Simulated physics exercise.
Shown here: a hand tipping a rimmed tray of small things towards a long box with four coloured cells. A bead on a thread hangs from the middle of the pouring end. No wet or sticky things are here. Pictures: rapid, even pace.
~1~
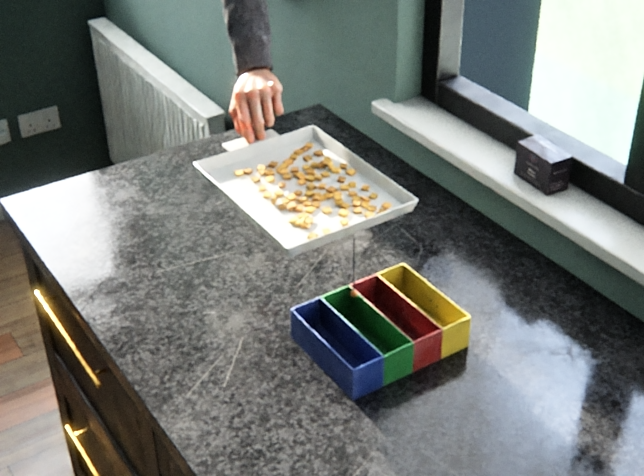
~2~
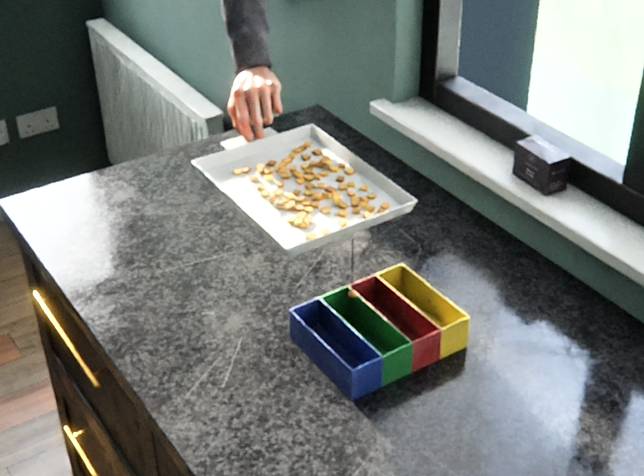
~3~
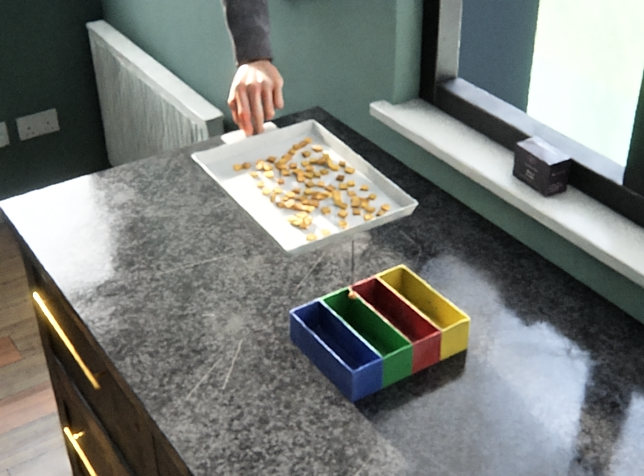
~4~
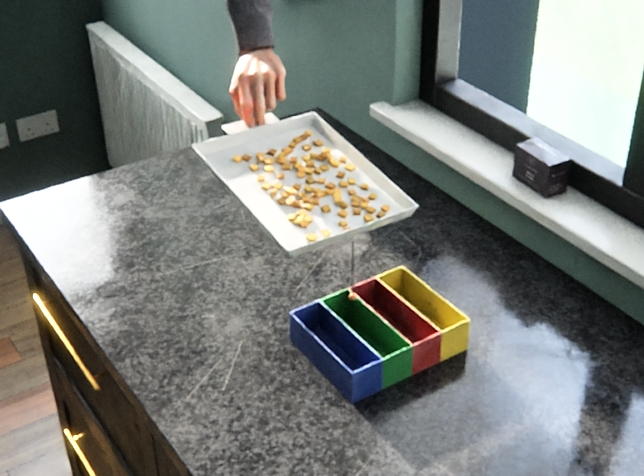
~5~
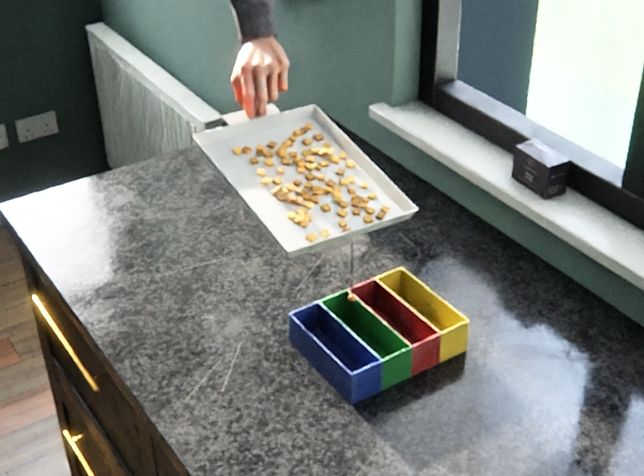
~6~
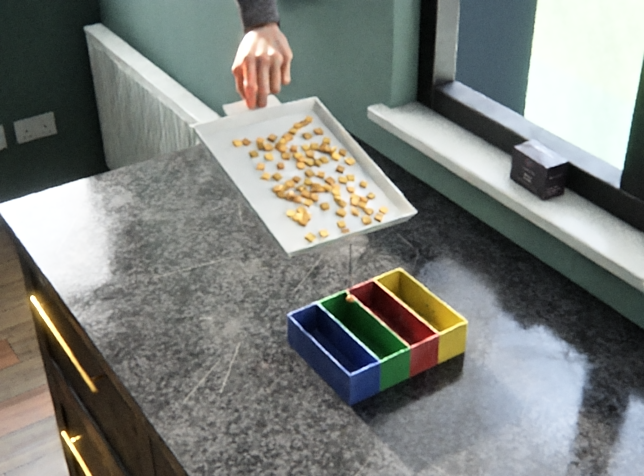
The footage shows a hand holding a white rimmed tray of small golden-brown pieces above a dark countertop, near a box with blue, green, red and yellow compartments, then gradually raising the handle end so the tray tilts toward the box.
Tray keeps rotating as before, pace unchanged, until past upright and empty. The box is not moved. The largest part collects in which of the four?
In the yellow cell.
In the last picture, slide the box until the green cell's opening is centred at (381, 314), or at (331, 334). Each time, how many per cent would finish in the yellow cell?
20 and 30 %.
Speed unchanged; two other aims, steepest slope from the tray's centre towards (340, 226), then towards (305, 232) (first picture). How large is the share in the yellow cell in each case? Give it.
First case around 10 per cent, second case 0 per cent.
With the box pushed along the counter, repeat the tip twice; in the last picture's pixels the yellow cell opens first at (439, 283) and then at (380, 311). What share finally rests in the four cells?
Roughly 100 per cent the first time and 40 per cent the second.
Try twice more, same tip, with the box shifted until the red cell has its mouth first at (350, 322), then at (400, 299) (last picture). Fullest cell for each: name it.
Taking the two placings in order, you'd get yellow and then that red cell.
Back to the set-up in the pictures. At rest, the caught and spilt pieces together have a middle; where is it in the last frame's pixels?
Resting centre, last picture - approx. (410, 329).
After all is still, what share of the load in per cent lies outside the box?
I'd say around 10 per cent.
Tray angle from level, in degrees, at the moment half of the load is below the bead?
110°, roughly.
Shortly afterwards, tray tipped steeply; all but a few on the tray; only a few falling or outside the box.
Next, tray tipped past a quarter turn; near half on the tray; near a quarter in the yellow cell; a little in the red cell; only a few in the green cell; near a quarter falling or outside the box.
Some moments later, tray tipped past a quarter turn; near half in the yellow cell; near a third in the red cell; a little in the green cell; only a few in the blue cell; a little falling or outside the box.
In the end, tray tipped past a quarter turn; near half in the yellow cell; near a third in the red cell; a little in the green cell; only a few in the blue cell; a little outside the box.
